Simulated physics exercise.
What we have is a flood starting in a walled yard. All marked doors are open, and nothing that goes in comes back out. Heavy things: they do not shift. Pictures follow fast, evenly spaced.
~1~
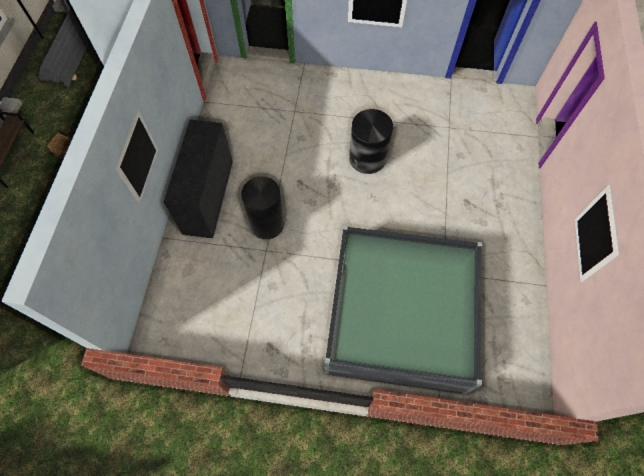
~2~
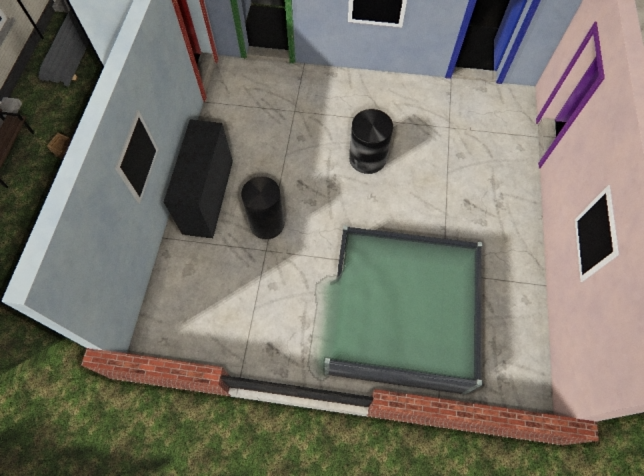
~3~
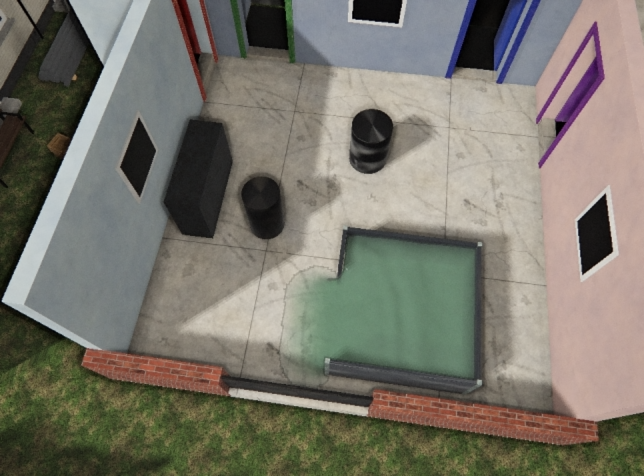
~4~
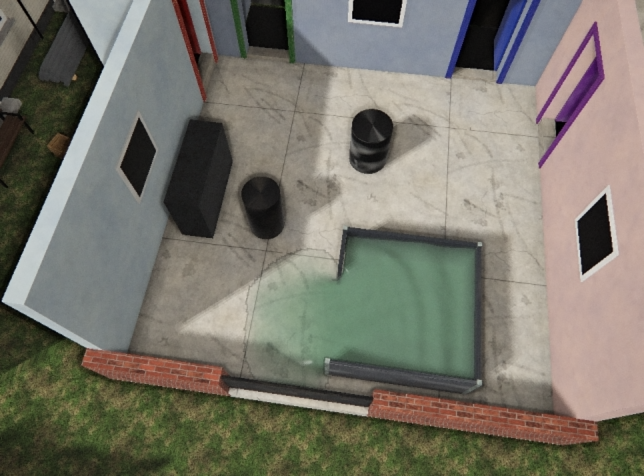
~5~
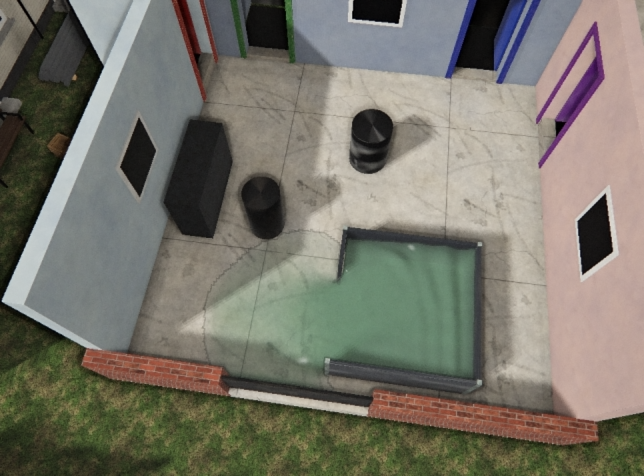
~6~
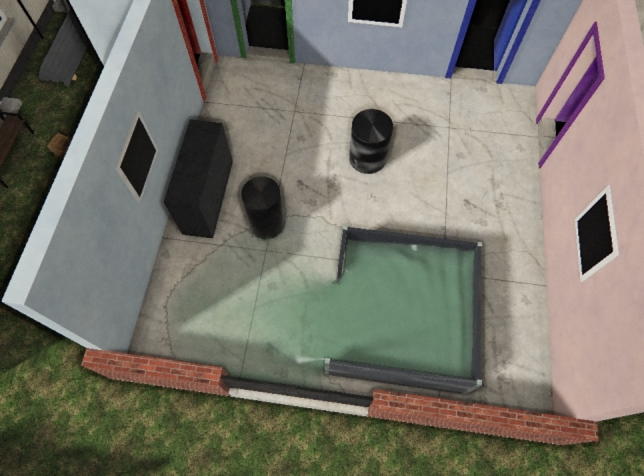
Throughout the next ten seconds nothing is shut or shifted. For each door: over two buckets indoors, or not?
In order: The red door will most likely not exceed two buckets, the green door will most likely exceed two buckets, the purple door will most likely not exceed two buckets, the blue door will most likely not exceed two buckets.
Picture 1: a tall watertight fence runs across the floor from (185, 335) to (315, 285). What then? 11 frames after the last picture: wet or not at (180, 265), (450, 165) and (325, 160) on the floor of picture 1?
Log, spots one to three: Swamped; spared; swamped.
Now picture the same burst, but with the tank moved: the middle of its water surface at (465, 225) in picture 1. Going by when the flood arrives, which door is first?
The one you want is the red door.
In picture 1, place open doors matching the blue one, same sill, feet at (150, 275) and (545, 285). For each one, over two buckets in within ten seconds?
Taking them in order, one overshoots and the other undershoots.
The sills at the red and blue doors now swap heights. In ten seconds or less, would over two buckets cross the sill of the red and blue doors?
As I read it, the red one ends up above while the blue one remains below.
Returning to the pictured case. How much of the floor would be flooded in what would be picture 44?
My estimate is roughly 80 percent.
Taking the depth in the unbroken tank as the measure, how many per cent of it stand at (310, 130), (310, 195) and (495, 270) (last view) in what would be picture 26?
Respectively near 4, 2 and 0 per cent.
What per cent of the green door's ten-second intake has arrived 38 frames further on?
Some 85 per cent.
A moment on, water covers 25 % of the floor; the red door not reached, the green door not reached, the purple door not reached, the blue door not reached.
Next, water covers 25 % of the floor; the red door not reached, the green door not reached, the purple door not reached, the blue door not reached.
Then, water covers 45 % of the floor; the red door wet at the sill, nothing in, the green door under two buckets in, the purple door not reached, the blue door not reached.
Later, water covers 80 % of the floor; the red door wet at the sill, nothing in, the green door far over two buckets in, the purple door not reached, the blue door wet at the sill, nothing in.
In the end, water covers 95 % of the floor; the red door wet at the sill, nothing in, the green door far over two buckets in, the purple door wet at the sill, nothing in, the blue door wet at the sill, nothing in.
